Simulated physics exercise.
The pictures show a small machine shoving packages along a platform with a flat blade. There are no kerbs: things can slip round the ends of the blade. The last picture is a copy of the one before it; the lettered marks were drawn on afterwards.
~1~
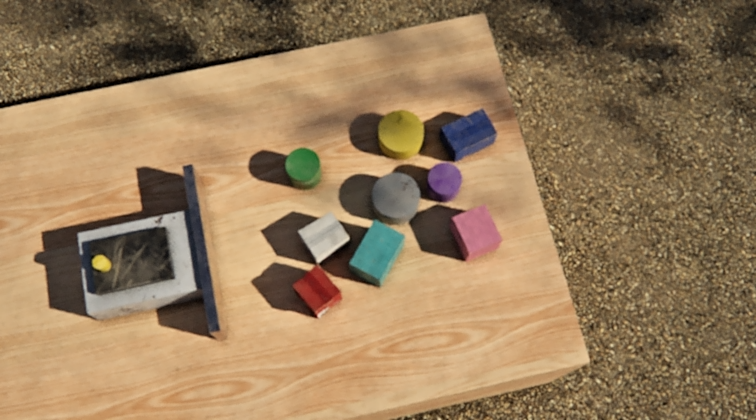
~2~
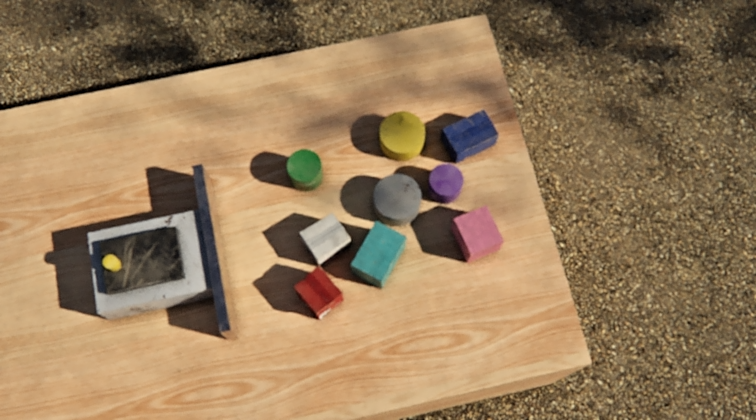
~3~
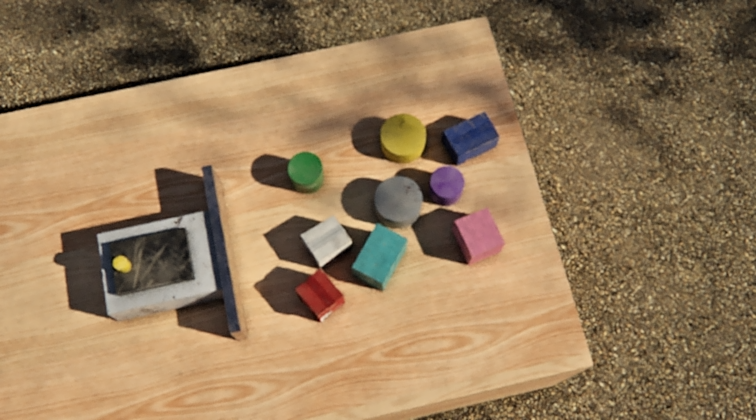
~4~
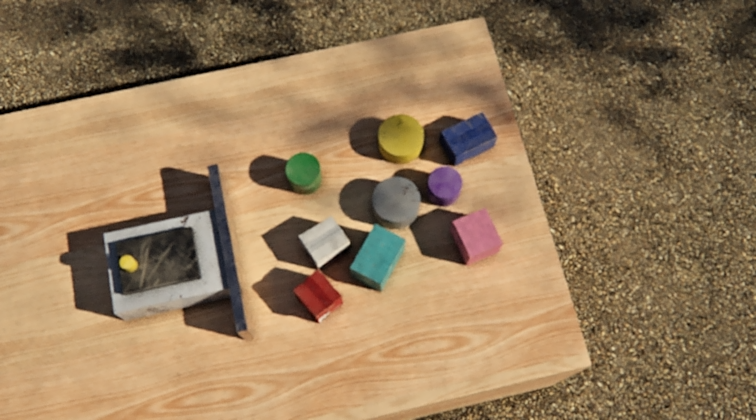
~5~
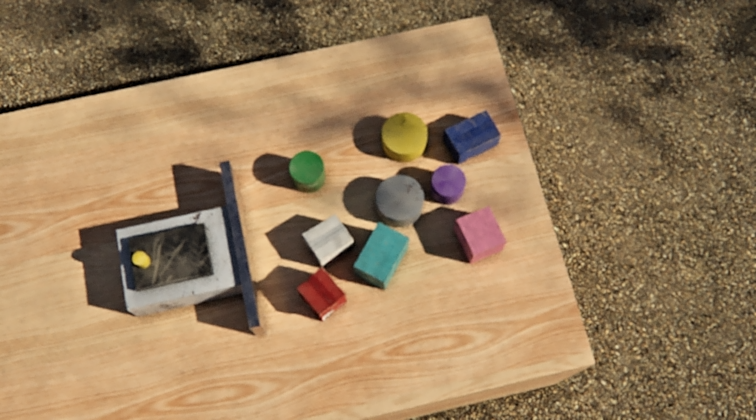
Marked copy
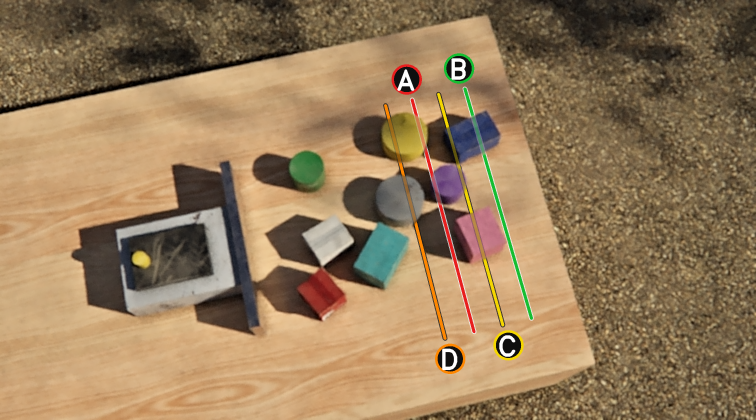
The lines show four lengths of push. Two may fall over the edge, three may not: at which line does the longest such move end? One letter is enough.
No third one falls up to C.
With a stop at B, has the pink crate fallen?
By then, yes.
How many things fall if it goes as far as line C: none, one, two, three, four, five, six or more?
In all, one.
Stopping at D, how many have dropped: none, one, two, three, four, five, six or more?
In all, none.
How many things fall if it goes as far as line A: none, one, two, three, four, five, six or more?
The count is none.
On the marked copy, A at (442, 210); B at (497, 198); C at (469, 204); D at (414, 217).
With C. Early on, robot (262, 237); red parcel (360, 290); green pail (333, 167).
Further on, robot (345, 218); pink crate (507, 232); purple canister (466, 179).
At the end, robot (409, 204); pink crate over the edge; purple canister (527, 169); one fallen.
As for the rest, A is within the limit but short; B drops four; D is within the limit but short.
